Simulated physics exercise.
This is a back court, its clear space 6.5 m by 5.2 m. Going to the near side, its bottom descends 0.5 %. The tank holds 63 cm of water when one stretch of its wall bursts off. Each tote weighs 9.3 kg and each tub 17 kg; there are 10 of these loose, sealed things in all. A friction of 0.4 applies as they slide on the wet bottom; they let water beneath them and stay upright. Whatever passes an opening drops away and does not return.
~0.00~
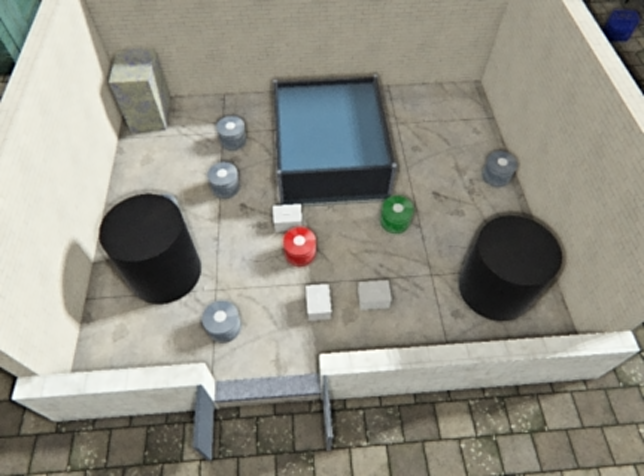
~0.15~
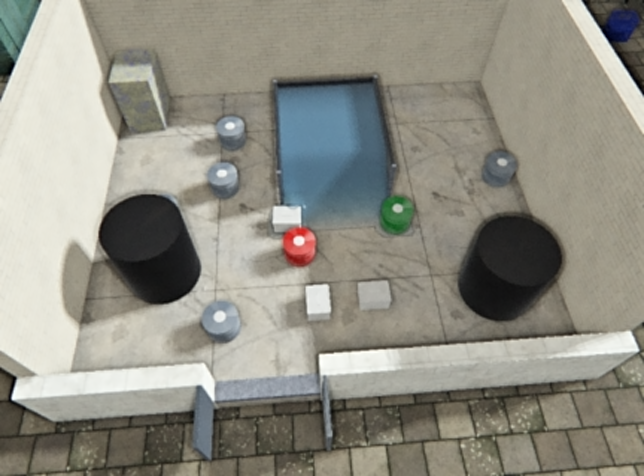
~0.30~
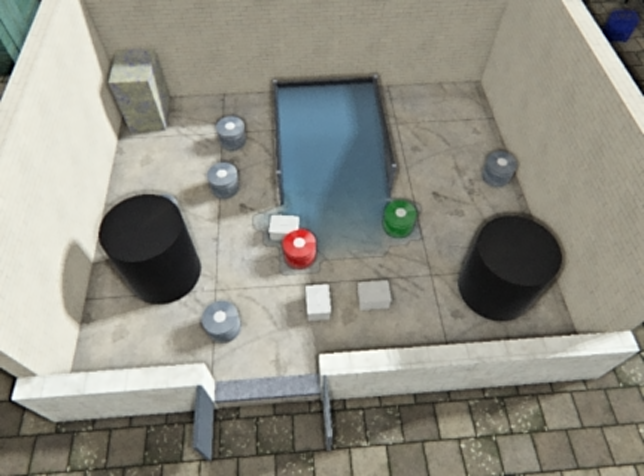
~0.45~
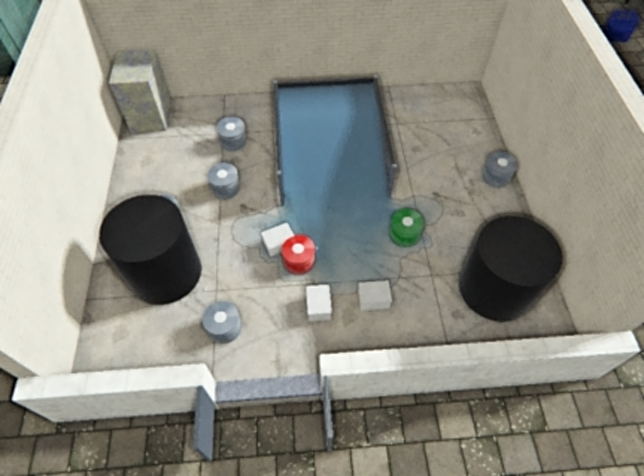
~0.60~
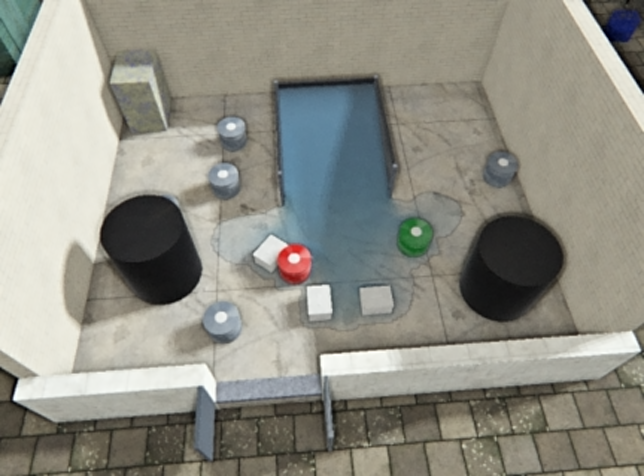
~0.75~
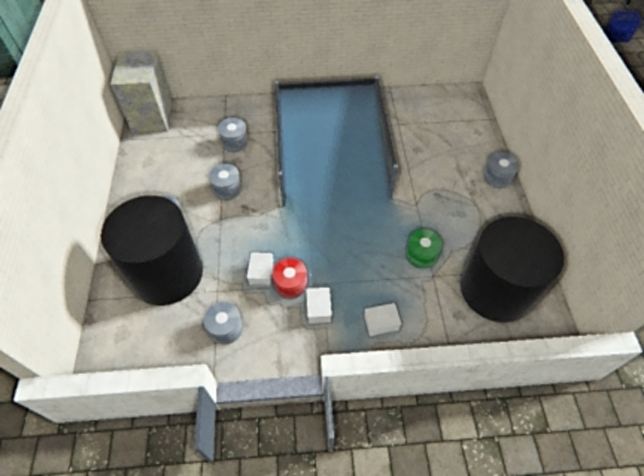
In a walled courtyard, the near side of a water tank opens and water spreads across the floor toward the viewer, pushing the red tub and a white block nearer and slightly left, and the green tub nearer and right.
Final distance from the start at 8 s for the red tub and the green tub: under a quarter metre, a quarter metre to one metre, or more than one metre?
Red tub: More than one metre, green tub: More than one metre.
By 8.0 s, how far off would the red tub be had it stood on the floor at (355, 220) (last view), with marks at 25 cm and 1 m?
Observed: Object goes well off.
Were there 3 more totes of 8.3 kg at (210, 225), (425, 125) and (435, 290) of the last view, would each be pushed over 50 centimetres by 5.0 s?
In sequence: Stays within; stays within; goes beyond.
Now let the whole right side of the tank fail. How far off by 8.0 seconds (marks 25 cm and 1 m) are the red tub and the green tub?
If so, the red tub remains in place, the green tub remains in place.
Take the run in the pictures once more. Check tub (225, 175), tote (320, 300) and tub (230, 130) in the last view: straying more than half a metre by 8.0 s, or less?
Results in listed order: Falls short / exceeds / falls short.
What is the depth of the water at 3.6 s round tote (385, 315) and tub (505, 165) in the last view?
I'd estimate 11 cm for the first and 7 cm for the second.
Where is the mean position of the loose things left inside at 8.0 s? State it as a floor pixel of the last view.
Averaged position, last view: Near pixel (300, 186).
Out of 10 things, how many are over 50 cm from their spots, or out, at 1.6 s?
By then the count is 5.
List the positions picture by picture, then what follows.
In the first picture, the red tub at (299, 241), on the bottom; the green tub at (398, 208) rests on the ground; 3.2 m2 under water; 0 of 10 have shifted.
In the second picture, the red tub at (299, 241), on the bottom; the green tub at (398, 209) rests on the ground; 4.0 m2 under water; 0 of 10 have shifted.
In the third picture, the red tub at (299, 243) rests on the ground; the green tub at (401, 213), on the bottom, 9 cm from its start; water covers 4.9 m2; 2 of 10 have shifted.
In the fourth picture, the red tub at (298, 249) rests on the ground, 12 cm from its start; the green tub at (408, 222) rests on the ground, 26 cm from its start; 6.1 m2 under water; 3 of 10 have shifted.
In the fifth picture, the red tub at (294, 259) rests on the ground, 28 cm from its start; the green tub at (416, 232) rests on the ground, 45 cm from its start; water covers 7.5 m2; 4 of 10 have shifted.
In the sixth picture, the red tub at (290, 273) rests on the ground, 50 cm from its start; the green tub at (426, 242), on the bottom, 65 cm from its start; water covers 9.0 m2; 4 of 10 have shifted.
After 1.6 s the red tub is near (236, 377), 2.0 m from its start, aground; the green tub is near (457, 297), 1.5 m from its start, aground; 1 of 10 are out; 1 afloat.
After 3.6 s the red tub has gone out; the green tub is near (564, 298), 2.4 m from its start, afloat; 2 of 10 are out; 3 afloat.
After 5.6 s the red tub has gone out; the green tub is near (561, 291), 2.4 m from its start, aground; 2 of 10 are out; 1 afloat.
After 8.0 s the red tub has gone out; the green tub is near (561, 291), 2.4 m from its start, aground; 2 of 10 are out; 1 afloat.
